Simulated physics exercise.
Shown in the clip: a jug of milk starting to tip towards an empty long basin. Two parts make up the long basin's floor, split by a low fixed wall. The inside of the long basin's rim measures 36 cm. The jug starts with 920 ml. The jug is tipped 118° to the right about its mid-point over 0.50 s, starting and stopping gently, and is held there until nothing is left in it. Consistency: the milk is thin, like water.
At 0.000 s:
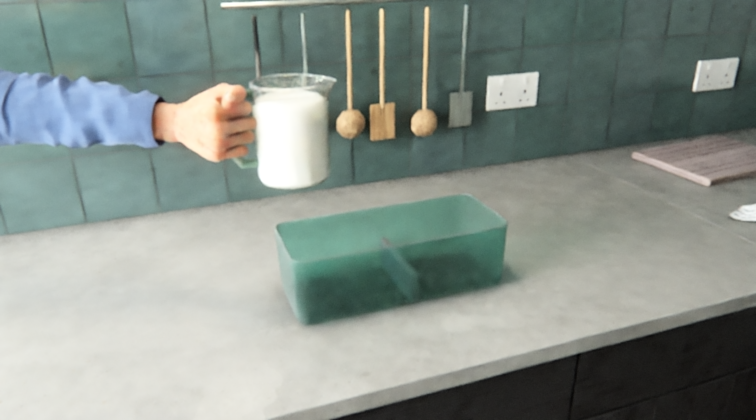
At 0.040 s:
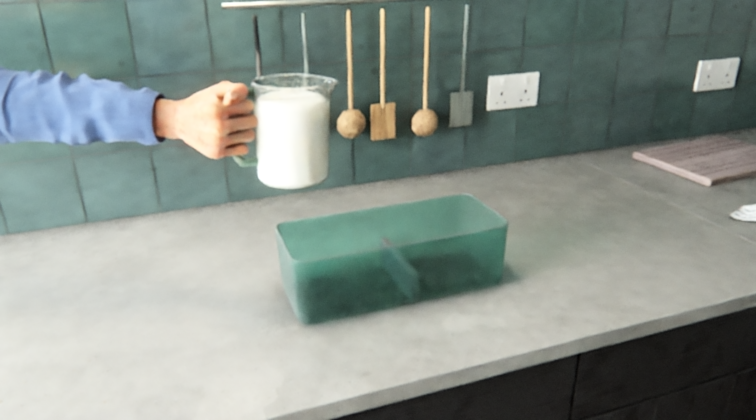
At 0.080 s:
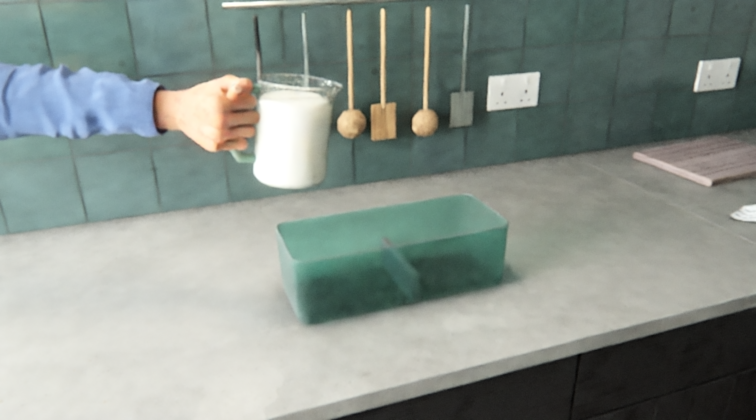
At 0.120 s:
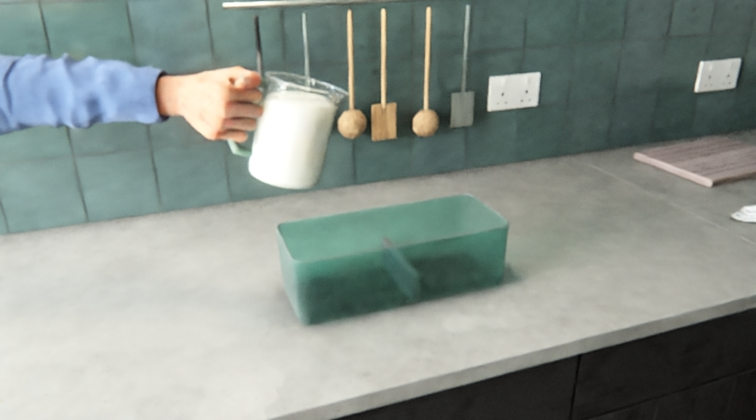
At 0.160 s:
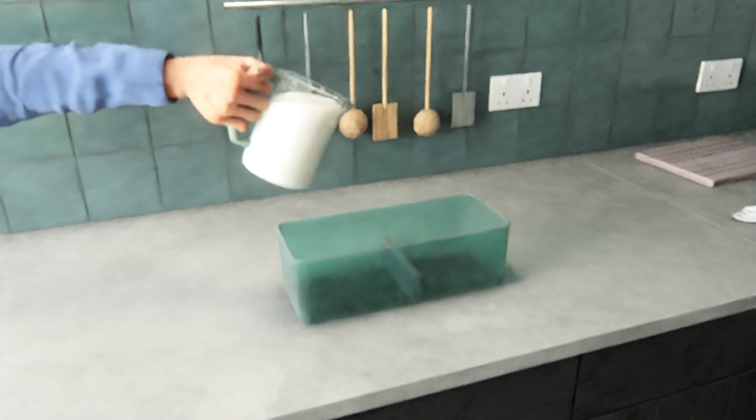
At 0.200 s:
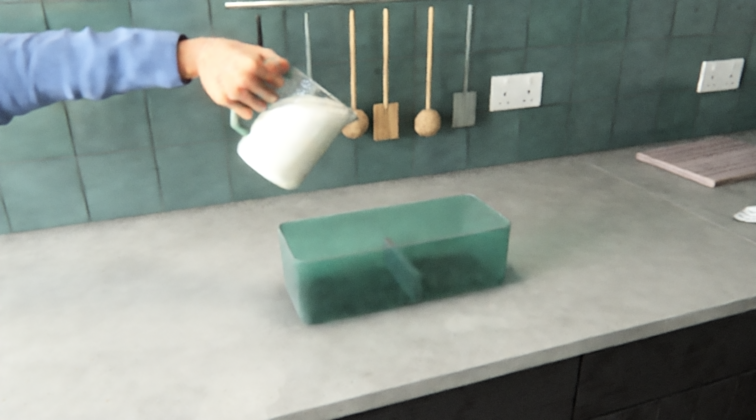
On a grey kitchen counter against green tiles, a hand in a blue sleeve held a glass jug of milk above an empty green divided basin, then gradually tilted it to the right.
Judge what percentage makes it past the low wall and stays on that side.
Some 12 per cent makes it over and stays.
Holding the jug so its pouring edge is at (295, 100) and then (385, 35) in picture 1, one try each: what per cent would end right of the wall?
10 per cent first, 85 per cent second.
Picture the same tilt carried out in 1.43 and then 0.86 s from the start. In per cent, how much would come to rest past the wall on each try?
Around 40 per cent first, around 20 per cent next.
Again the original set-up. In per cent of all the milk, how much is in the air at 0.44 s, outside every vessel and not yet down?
32 per cent.
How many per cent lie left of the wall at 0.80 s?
I'd put it near 72 percent.
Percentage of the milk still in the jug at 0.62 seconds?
Near 10 percent, more or less.
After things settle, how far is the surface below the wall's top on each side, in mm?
Close to 24 mm left and close to 46 mm right.
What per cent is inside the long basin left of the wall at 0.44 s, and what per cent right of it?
I'd say some 10 in a hundred on the left and 6 on the right.
By 0.44 s the tilt is 114° and 52 per cent is still to pour, 10 is left of the wall and 6 right of it.
By 0.62 s the tilt is 118° and 10 per cent is still to pour, 60 is left of the wall and 10 right of it.
By 0.80 s the tilt is 118° and 1 per cent is still to pour, 71 is left of the wall and 10 right of it.
By 1.00 s the tilt is 118° and 0 per cent is still to pour, 77 is left of the wall and 11 right of it.
At rest 76 per cent lies left of the wall, 12 right of it and 11 outside.
